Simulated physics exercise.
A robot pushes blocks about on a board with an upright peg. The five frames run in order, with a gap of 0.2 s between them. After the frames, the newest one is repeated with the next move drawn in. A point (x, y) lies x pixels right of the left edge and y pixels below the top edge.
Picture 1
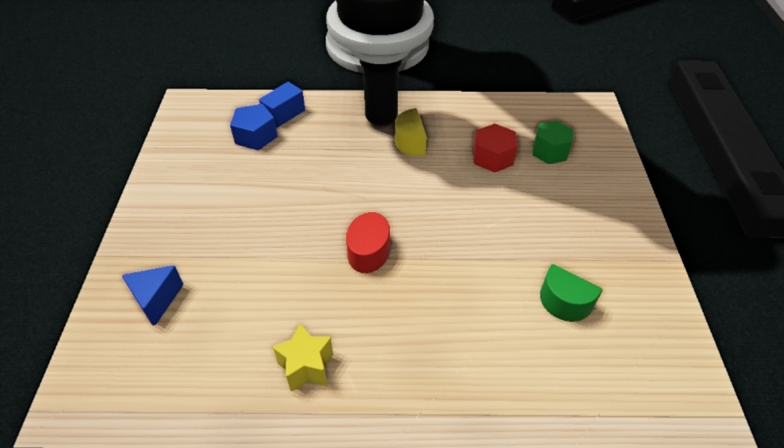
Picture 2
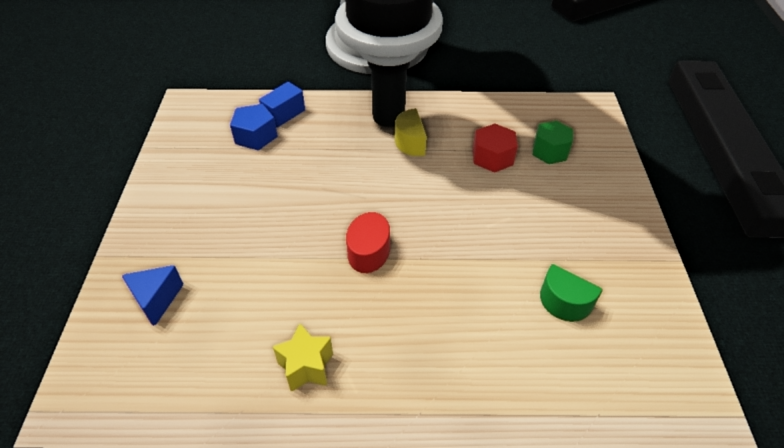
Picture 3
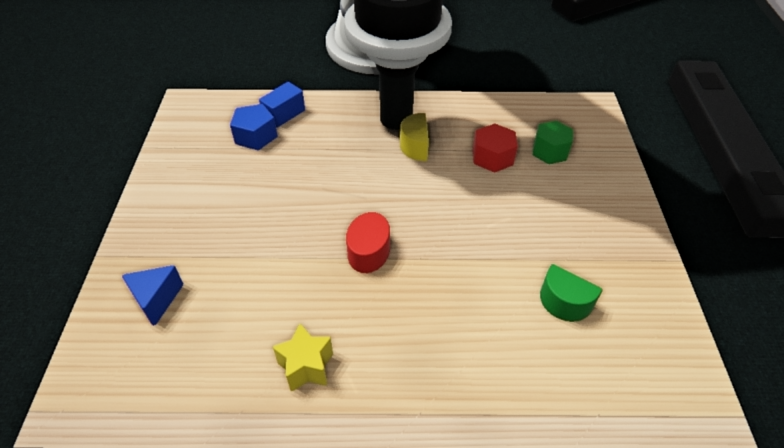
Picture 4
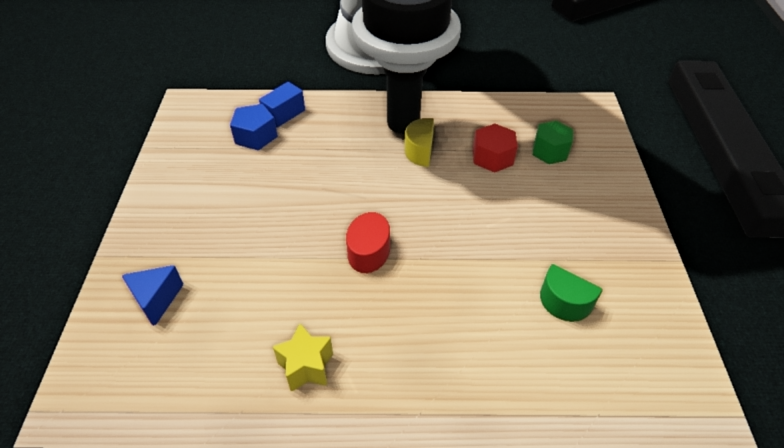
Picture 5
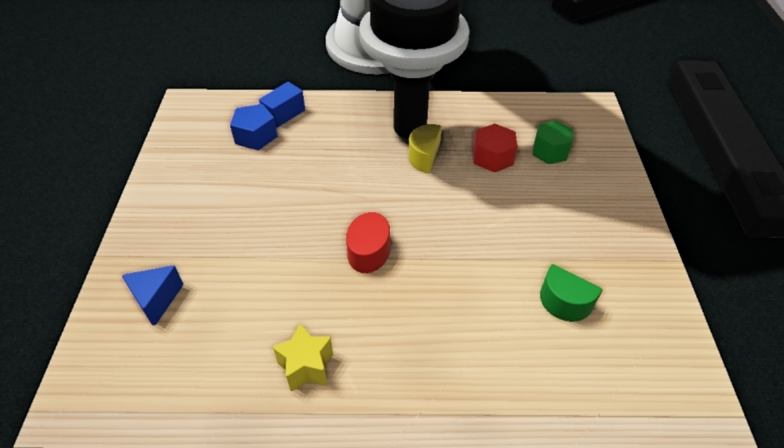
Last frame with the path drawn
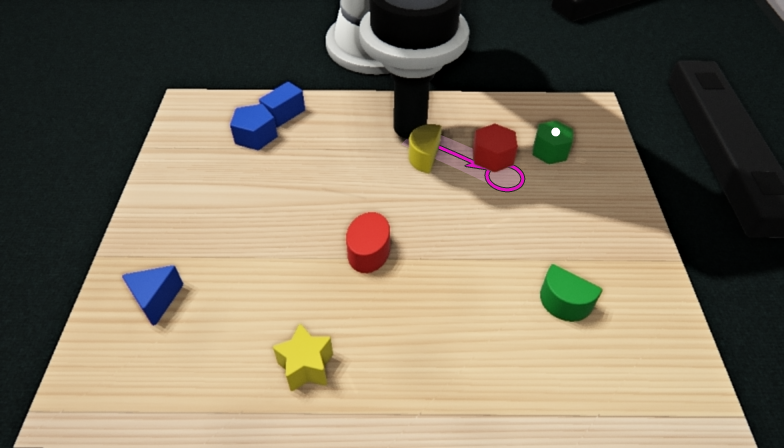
On a light wooden board scattered with red, blue, green and yellow blocks, a robot's dark upright peg moves slightly right and toward the viewer, then nudges and turns a yellow block a short way, while the other blocks stay still.
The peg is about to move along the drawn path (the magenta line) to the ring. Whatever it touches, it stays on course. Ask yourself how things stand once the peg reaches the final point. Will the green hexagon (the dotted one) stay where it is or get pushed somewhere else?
Answer: Moved.
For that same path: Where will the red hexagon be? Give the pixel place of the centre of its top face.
By then it is at (543, 145).
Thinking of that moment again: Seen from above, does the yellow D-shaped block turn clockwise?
I expect so.
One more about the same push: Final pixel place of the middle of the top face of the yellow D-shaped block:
My best guess is (445, 156).
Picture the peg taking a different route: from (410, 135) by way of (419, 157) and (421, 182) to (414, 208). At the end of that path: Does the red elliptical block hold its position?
Going by the path, yes.
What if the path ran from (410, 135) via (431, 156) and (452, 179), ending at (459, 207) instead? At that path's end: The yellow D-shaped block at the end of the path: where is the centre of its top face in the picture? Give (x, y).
It is at (437, 208).
Path on the board, straight from (410, 135) to (505, 177); the dot is on the green hexagon.
The first path, step by step. One third of the way, peg (441, 141); yellow D-shaped block (441, 151), turned 60° clockwise.
Two thirds of the way, peg (473, 155); yellow D-shaped block (445, 156), turned 85° clockwise; red hexagon (514, 140), turned 15° anticlockwise.
At the end, peg (506, 170); yellow D-shaped block (445, 156), turned 85° clockwise; red hexagon (543, 145), turned 55° anticlockwise; green hexagon (569, 128).
